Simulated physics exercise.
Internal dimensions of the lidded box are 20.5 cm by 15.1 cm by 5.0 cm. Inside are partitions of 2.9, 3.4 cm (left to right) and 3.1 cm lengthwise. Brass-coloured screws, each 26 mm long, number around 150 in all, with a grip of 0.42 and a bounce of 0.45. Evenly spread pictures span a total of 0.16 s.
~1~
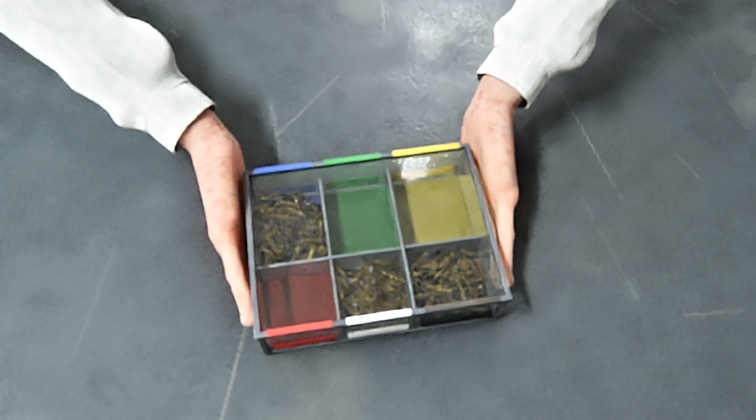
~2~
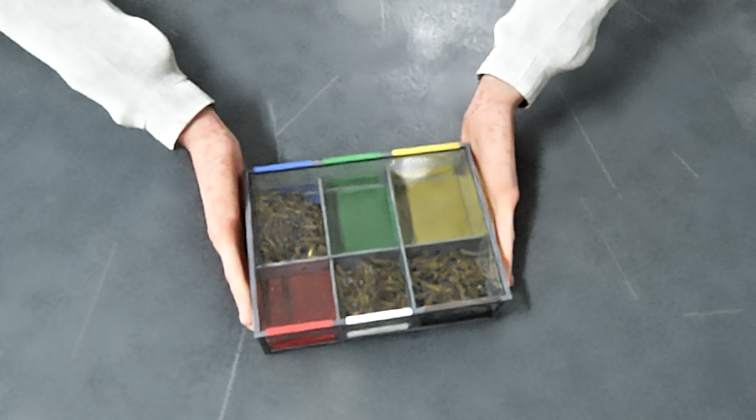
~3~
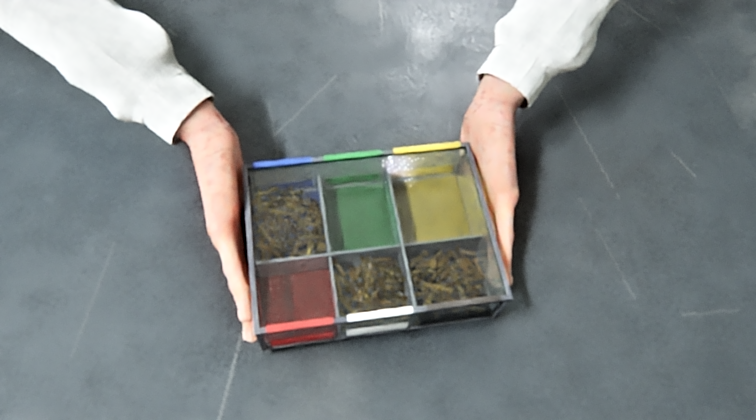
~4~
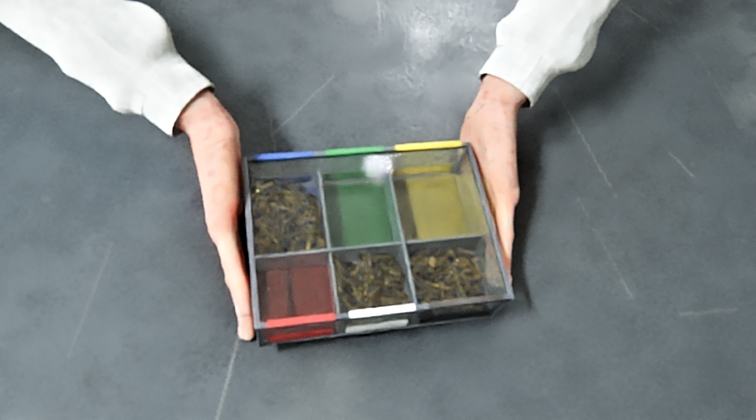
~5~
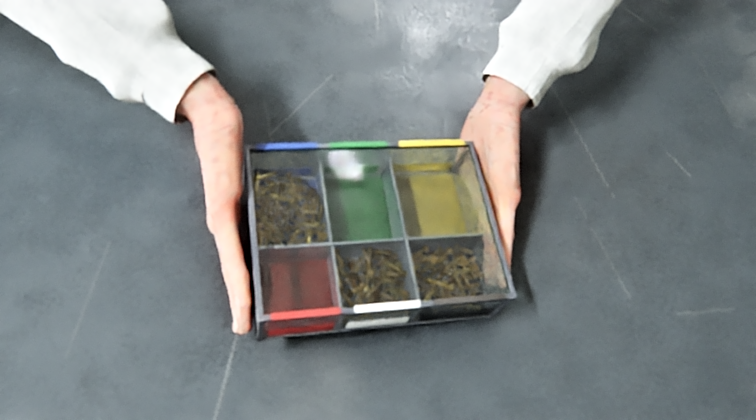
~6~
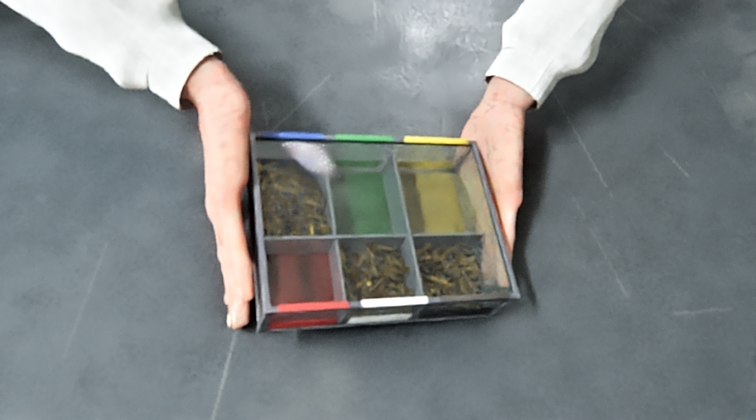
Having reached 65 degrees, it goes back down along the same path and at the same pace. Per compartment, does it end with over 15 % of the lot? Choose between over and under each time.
Red: Under. Blue: Over. Green: Under. Yellow: Under. White: Over. Black: Over.
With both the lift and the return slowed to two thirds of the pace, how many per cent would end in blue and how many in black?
That gives blue 30 percent and black 30 percent.
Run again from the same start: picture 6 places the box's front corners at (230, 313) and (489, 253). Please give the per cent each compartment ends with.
By the end, red has 0%, blue has 40%, green has 5%, yellow has 0%, white has 30% and black has 25%.
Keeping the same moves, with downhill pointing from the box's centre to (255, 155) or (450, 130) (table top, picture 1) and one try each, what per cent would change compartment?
Approximately 15 percent, then 10 percent.
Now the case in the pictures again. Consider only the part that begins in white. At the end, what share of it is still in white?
Close to 100 in a hundred.
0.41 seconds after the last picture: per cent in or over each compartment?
Red 0, blue 35, green 5, yellow 0, white 30, black 30.
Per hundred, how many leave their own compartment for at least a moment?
Roughly 10 in a hundred.
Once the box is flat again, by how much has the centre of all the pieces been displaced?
It shifts some 2.5 cm.
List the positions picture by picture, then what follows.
In the first picture, box tilt 0 degrees, front corners at (260, 334) and (506, 296); blue 40 %, white 30 %, black 30 %.
In the second picture, box tilt 1 degrees, front corners at (259, 333) and (506, 296).
In the third picture, box tilt 3 degrees, front corners at (259, 329) and (506, 296).
In the fourth picture, box tilt 6 degrees, front corners at (260, 324) and (508, 295), lowest corner right front.
In the fifth picture, box tilt 10 degrees, front corners at (263, 317) and (510, 294), lowest corner right front.
In the sixth picture, box tilt 15 degrees, front corners at (269, 308) and (514, 294), lowest corner right front; blue 40 %, white 30 %, black 30 %.
Then, 0.41 s after the last picture, tilt 64 degrees; blue 35 %, green 5 %, white 30 %, black 30 %.
Then, 0.69 s after the last picture, tilt 26 degrees; blue 30 %, green 10 %, white 30 %, black 30 %.
Then, 1.07 s after the last picture, tilt 0 degrees; blue 30 %, green 10 %, white 30 %, black 30 %.
In the end, red 0 %, blue 30 %, green 10 %, yellow 0 %, white 30 %, black 30 %.
